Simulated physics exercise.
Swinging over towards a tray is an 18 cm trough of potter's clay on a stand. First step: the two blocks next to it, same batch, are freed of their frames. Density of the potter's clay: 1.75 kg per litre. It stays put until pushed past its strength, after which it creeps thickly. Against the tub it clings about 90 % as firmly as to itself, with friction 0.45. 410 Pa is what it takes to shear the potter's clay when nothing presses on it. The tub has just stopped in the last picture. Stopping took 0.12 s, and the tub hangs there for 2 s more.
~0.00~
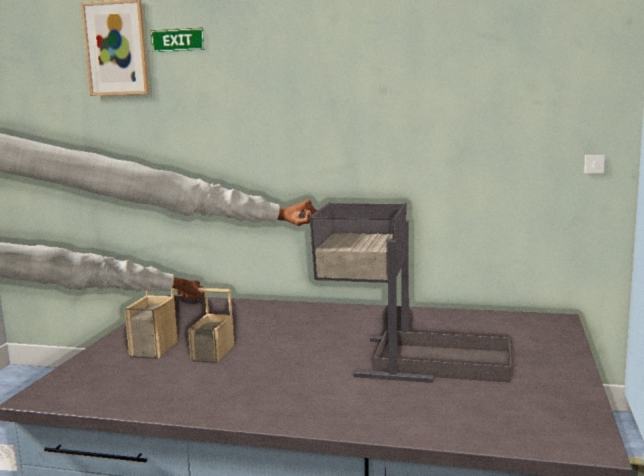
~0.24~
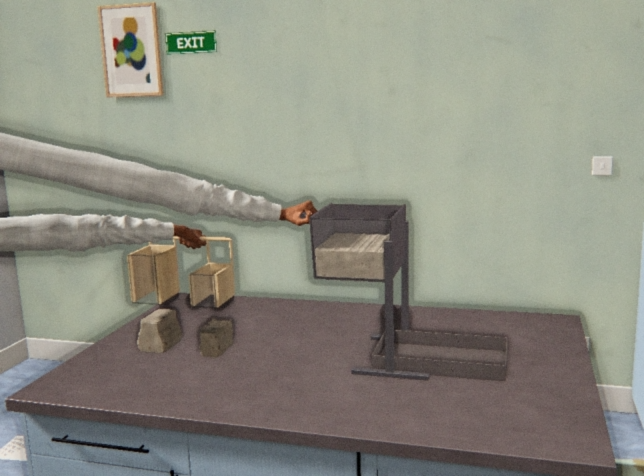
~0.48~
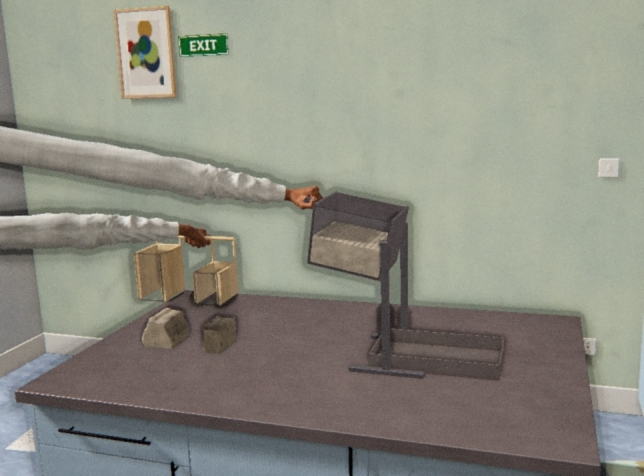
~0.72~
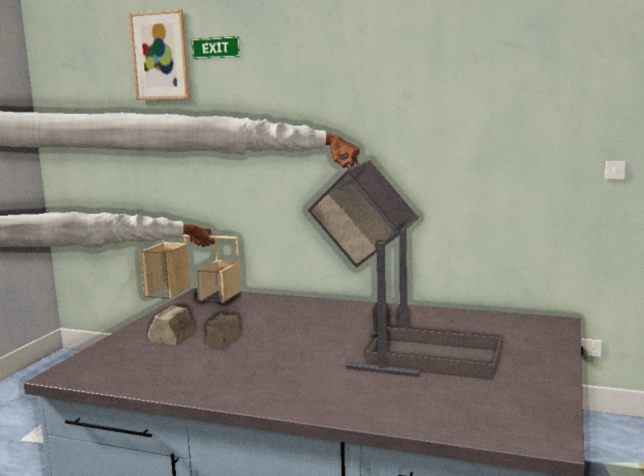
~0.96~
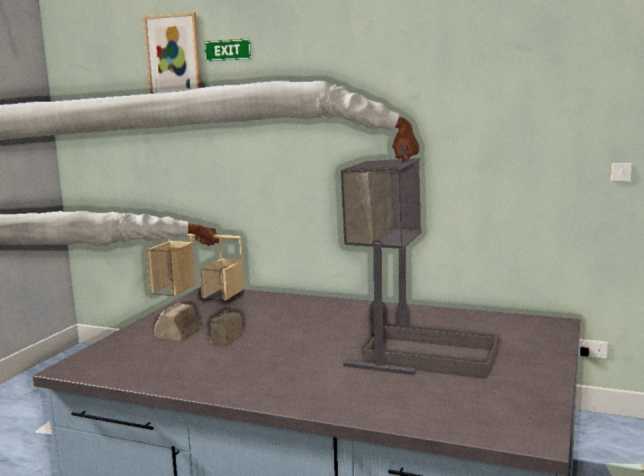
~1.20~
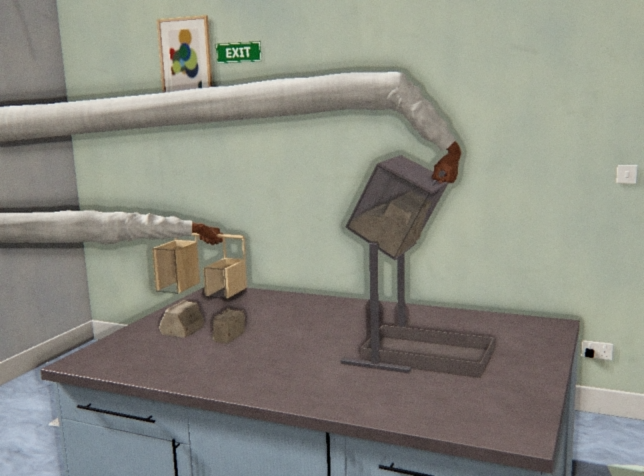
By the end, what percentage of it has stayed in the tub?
Some 8 per cent has stayed in the tub.
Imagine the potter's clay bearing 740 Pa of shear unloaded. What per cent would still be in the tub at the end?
It would come to about 12 %.
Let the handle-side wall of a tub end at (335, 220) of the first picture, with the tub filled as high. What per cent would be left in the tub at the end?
The tub would end up holding some 10 % of it.
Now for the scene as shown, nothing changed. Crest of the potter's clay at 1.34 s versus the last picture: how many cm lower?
I reckon it's close to 6 cm.
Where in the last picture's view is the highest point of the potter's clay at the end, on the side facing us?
On the near face, the top ends up close to (355, 221).
After 1.34 s, the tub is at 118 degrees and holds 39 %.
After 1.51 s, the tub is at 118 degrees and holds 15 %.
After 1.68 s, the tub is at 118 degrees and holds 8 %.
After 1.85 s, the tub is at 118 degrees and holds 8 %.
After 3.20 s, at the end, the tub is at 118 degrees and holds 8 %.
